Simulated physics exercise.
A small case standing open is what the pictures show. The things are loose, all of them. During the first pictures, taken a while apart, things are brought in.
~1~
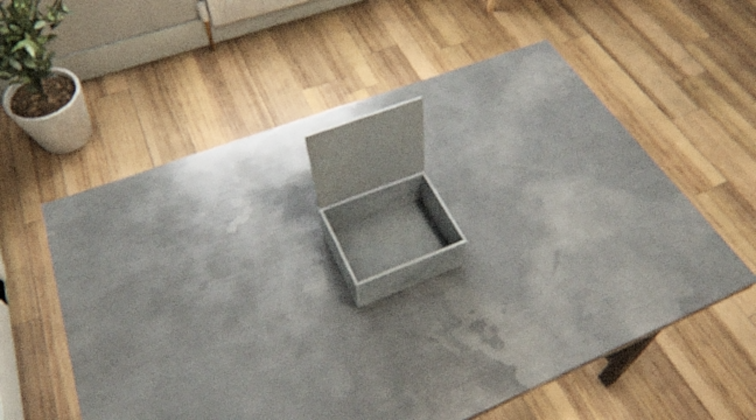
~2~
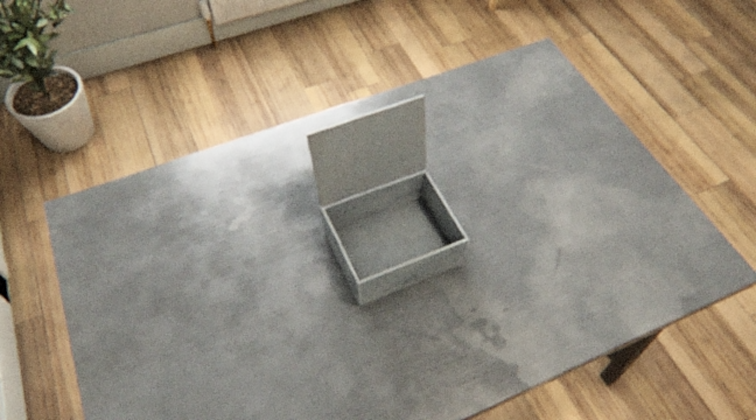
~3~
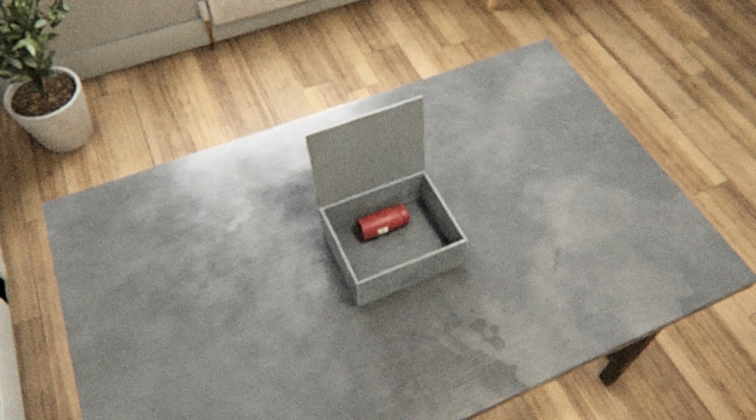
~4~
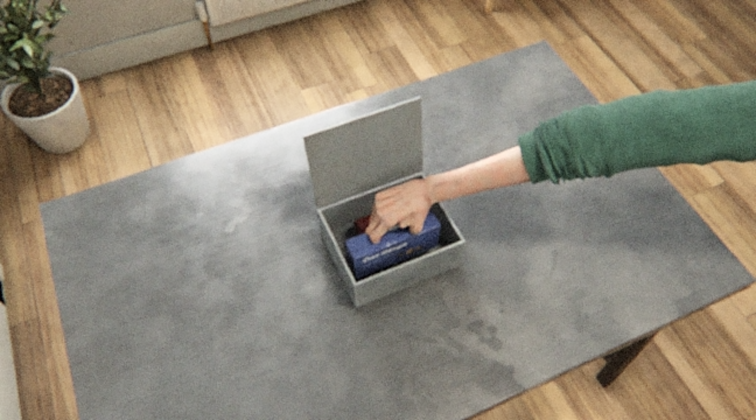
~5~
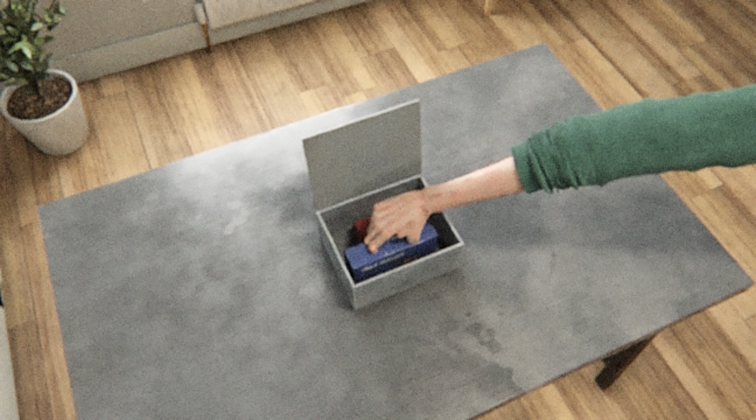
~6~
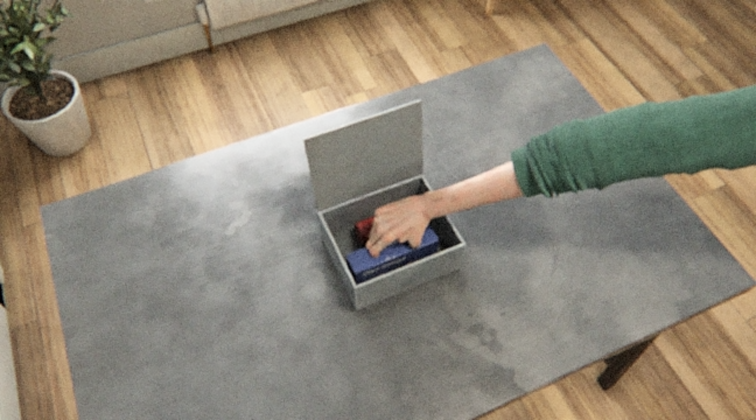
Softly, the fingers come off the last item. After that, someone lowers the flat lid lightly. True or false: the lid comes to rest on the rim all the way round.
True.
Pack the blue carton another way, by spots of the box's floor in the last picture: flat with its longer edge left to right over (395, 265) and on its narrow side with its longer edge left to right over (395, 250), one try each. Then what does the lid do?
Try 1: Lid shut; try 2: Lid shut.
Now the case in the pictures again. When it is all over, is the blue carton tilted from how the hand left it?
The blue carton stays as it was set.
Then, 1.30 s after the last picture, lid 80° above the rim.
Then, 1.70 s after the last picture, lid 46° above the rim.
Then, 2.00 s after the last picture, lid 8° above the rim.
At rest, lid shut; both in place. Seen from the same camera at the end, blue carton near (392, 257).
